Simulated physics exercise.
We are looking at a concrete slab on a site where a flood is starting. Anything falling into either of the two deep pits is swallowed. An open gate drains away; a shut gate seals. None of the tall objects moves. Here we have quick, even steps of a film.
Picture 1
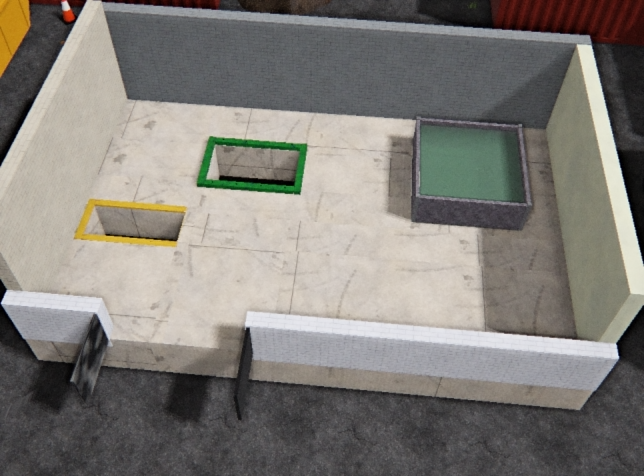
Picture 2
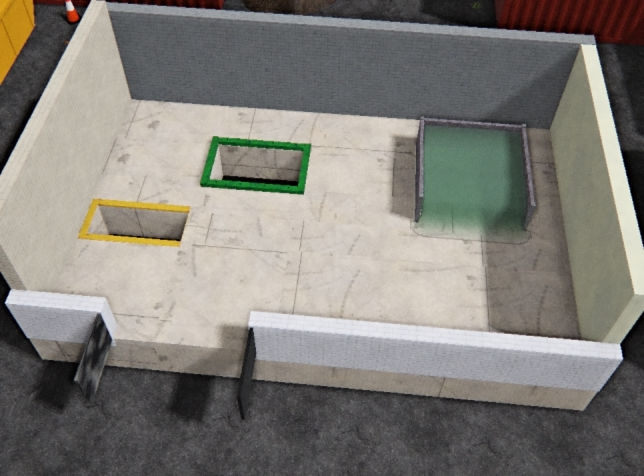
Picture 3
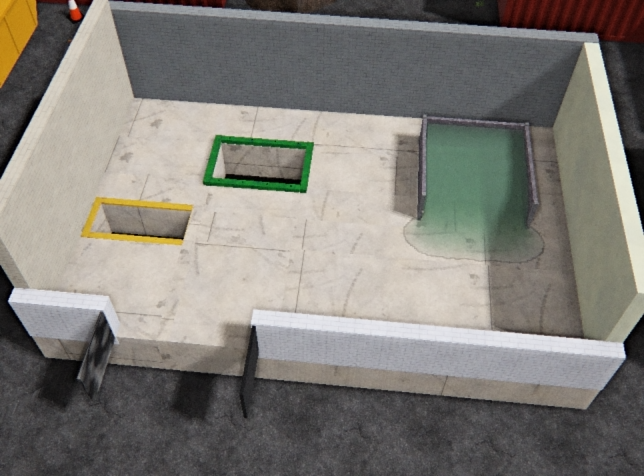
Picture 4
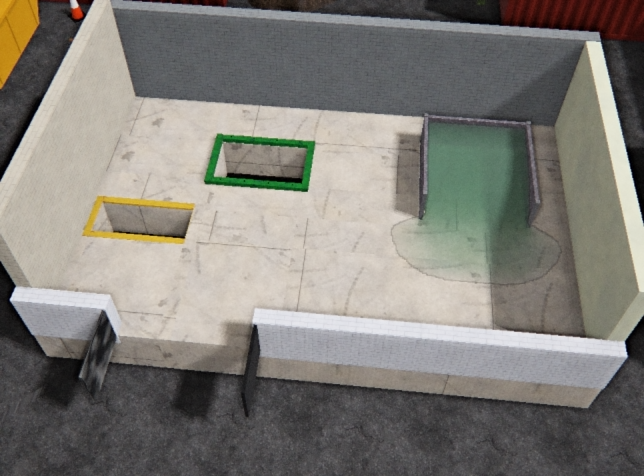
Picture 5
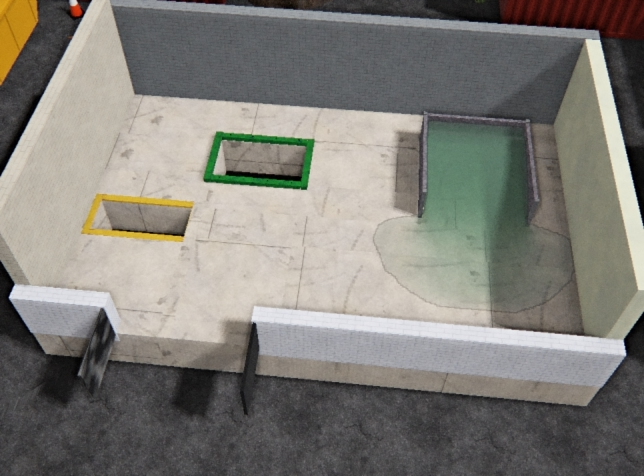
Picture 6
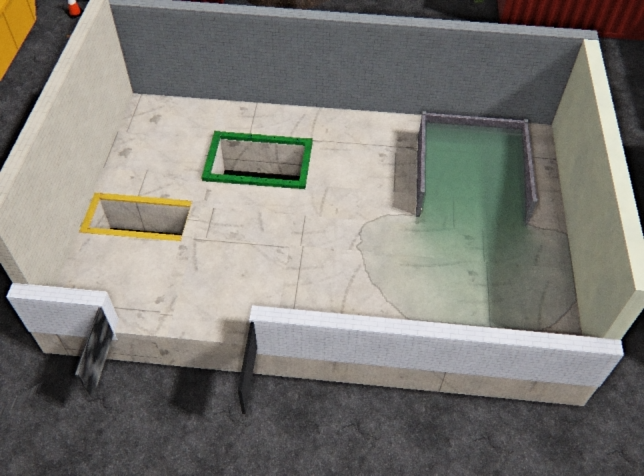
Greenish water sits still in a square tank at the right of a walled concrete slab, then pours out through the tank's opened near side. It spreads in a rounded sheet toward the low white front wall and widens leftward, while the green-framed and yellow-framed openings at left stay dry.
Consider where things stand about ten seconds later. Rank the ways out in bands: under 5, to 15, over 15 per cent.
The gate gets a medium chunk - five to fifteen per cent. The green pit gets a mere sliver - short of five per cent. The yellow pit gets a sizeable chunk - beyond fifteen per cent.
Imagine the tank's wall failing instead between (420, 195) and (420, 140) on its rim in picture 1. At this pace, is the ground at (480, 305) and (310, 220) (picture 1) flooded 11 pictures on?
In order: Spared and swamped.
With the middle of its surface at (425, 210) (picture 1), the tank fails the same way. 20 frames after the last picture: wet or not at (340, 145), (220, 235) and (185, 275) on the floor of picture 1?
Taking them as they were asked, they come out bone dry, soaked, soaked.
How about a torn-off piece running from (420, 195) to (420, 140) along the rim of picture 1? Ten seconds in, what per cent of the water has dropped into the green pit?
Green: About 15 %.
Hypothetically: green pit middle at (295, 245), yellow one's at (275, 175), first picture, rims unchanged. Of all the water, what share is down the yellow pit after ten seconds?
In per cent: Yellow 2.
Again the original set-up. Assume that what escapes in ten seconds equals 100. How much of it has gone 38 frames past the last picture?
Log: Around 35 %, estimated.
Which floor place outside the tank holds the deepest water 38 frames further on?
Somewhere around pixel (552, 138).
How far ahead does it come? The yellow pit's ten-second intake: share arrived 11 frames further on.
Share by then: 0 in a hundred.
A moment on, water covers 25 % of the floor; the gate 0 %, the green pit 0 %, the yellow pit 0 %.
Next, water covers 30 % of the floor; the gate 0 %, the green pit 0 %, the yellow pit 0 %.
Then, water covers 45 % of the floor; the gate 1 %, the green pit 0 %, the yellow pit 0 %.
Later, water covers 70 % of the floor; the gate 3 %, the green pit 0 %, the yellow pit 8 %.
In the end, water covers 90 % of the floor; the gate 7 %, the green pit 0 %, the yellow pit 25 %.
